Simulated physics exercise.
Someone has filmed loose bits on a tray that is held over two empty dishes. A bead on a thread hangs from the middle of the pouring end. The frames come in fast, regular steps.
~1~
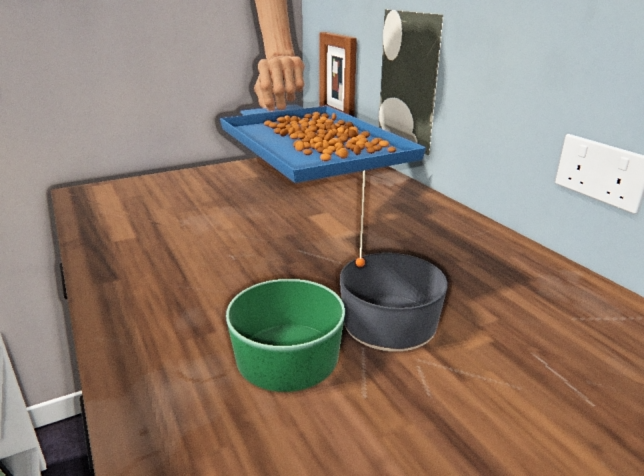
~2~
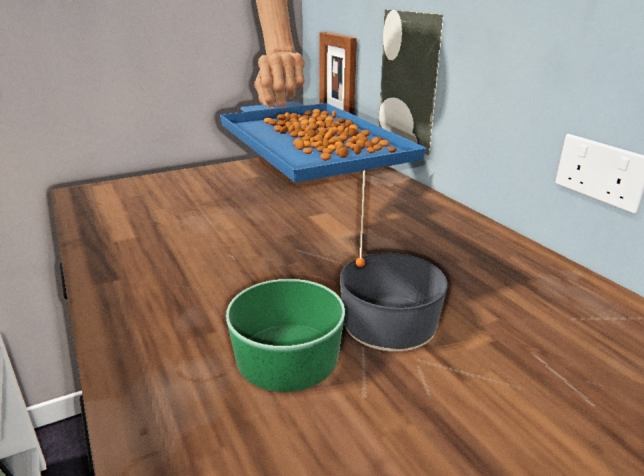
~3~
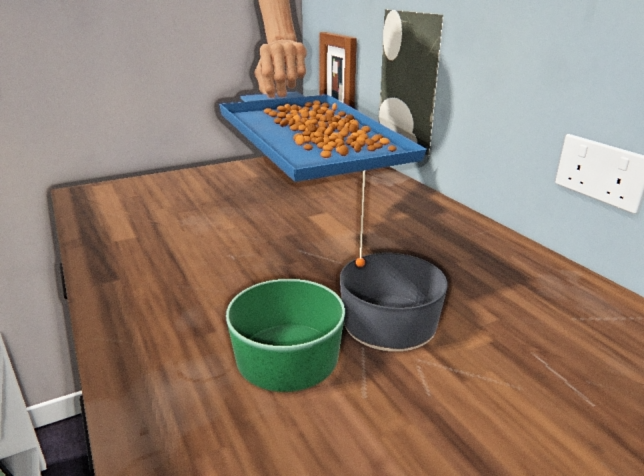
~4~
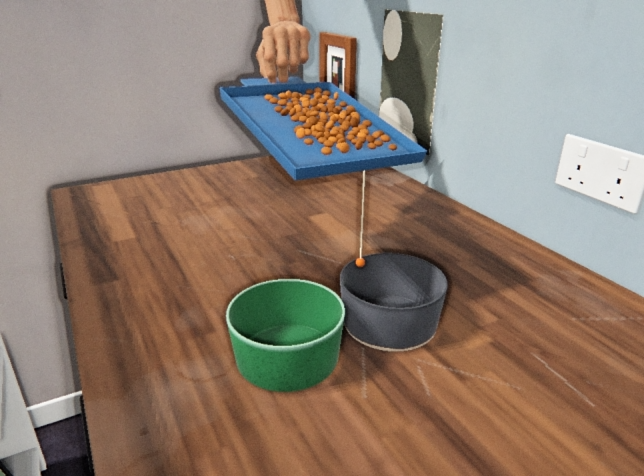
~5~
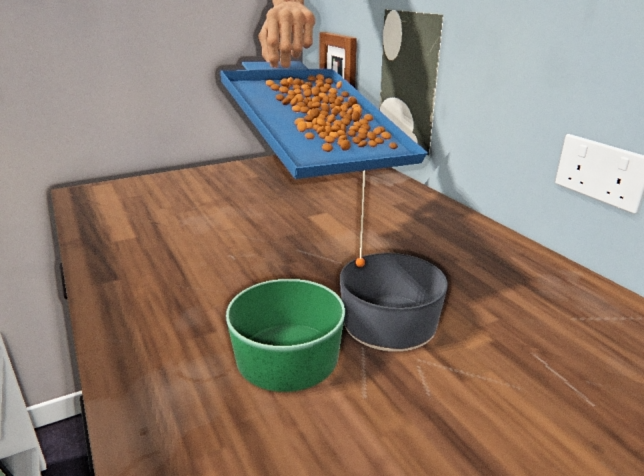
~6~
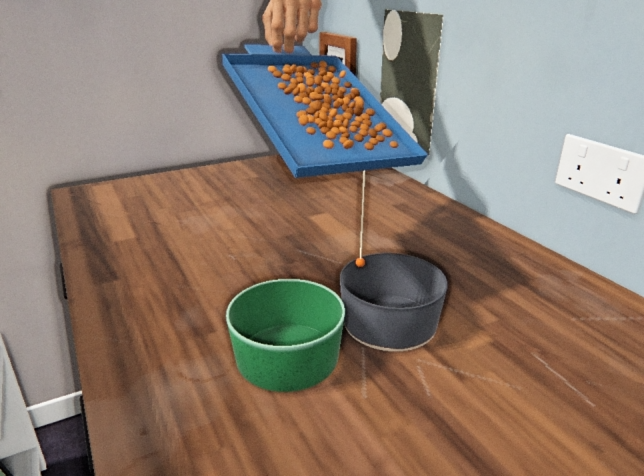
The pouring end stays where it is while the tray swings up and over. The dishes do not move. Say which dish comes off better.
It favours the right-hand dish.
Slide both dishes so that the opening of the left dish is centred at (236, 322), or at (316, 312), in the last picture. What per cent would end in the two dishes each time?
About 30 and 90 per cent.
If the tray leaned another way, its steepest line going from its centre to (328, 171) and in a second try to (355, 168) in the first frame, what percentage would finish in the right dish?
In turn 20 and 70 in a hundred.
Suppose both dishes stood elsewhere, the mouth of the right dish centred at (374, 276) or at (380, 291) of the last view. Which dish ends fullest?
At the first place the right one, at the second the right-hand dish.
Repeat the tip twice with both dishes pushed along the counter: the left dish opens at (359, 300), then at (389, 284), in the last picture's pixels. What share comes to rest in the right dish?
Near 50 % and 0 %.
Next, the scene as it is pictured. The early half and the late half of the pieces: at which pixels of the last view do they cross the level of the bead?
Early half (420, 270), late half (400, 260).
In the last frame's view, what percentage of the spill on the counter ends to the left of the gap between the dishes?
Close to 20 per cent.
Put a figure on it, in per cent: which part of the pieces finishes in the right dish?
Some 80 per cent.
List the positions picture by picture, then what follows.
Corners of the pouring end at (295, 169) and (423, 147), level; middle of the load at (323, 133), bits of cat kibble; left dish at (312, 363); right dish at (424, 324); bead on its thread at (360, 262), in the first picture.
Corners of the pouring end at (295, 169) and (423, 148), level; middle of the load at (323, 131), in the second picture.
Corners of the pouring end at (296, 168) and (424, 149), tipped barely, lowest at the right corner; middle of the load at (323, 126), in the third picture.
Corners of the pouring end at (297, 167) and (424, 150), tipped a little, lowest at the right corner; middle of the load at (324, 117), in the fourth picture.
Corners of the pouring end at (297, 167) and (425, 152), tipped clearly, lowest at the right corner; middle of the load at (326, 109), in the fifth picture.
Corners of the pouring end at (299, 166) and (425, 154), tipped clearly, lowest at the right corner; middle of the load at (328, 101); left dish at (312, 363); right dish at (424, 324), in the sixth picture.
Soon after the last picture, tray tipped steeply; most on the tray; a stray few in the right dish; about a quarter in the air.
A little later, tray tipped past a quarter turn; about a quarter on the tray; about two thirds in the right dish; a small part outside both; a small part in the air.
Later still, tray tipped past a quarter turn; most in the right dish; a small part outside both.
At rest, tray tipped past a quarter turn; none in the left dish; most in the right dish; a small part outside both.
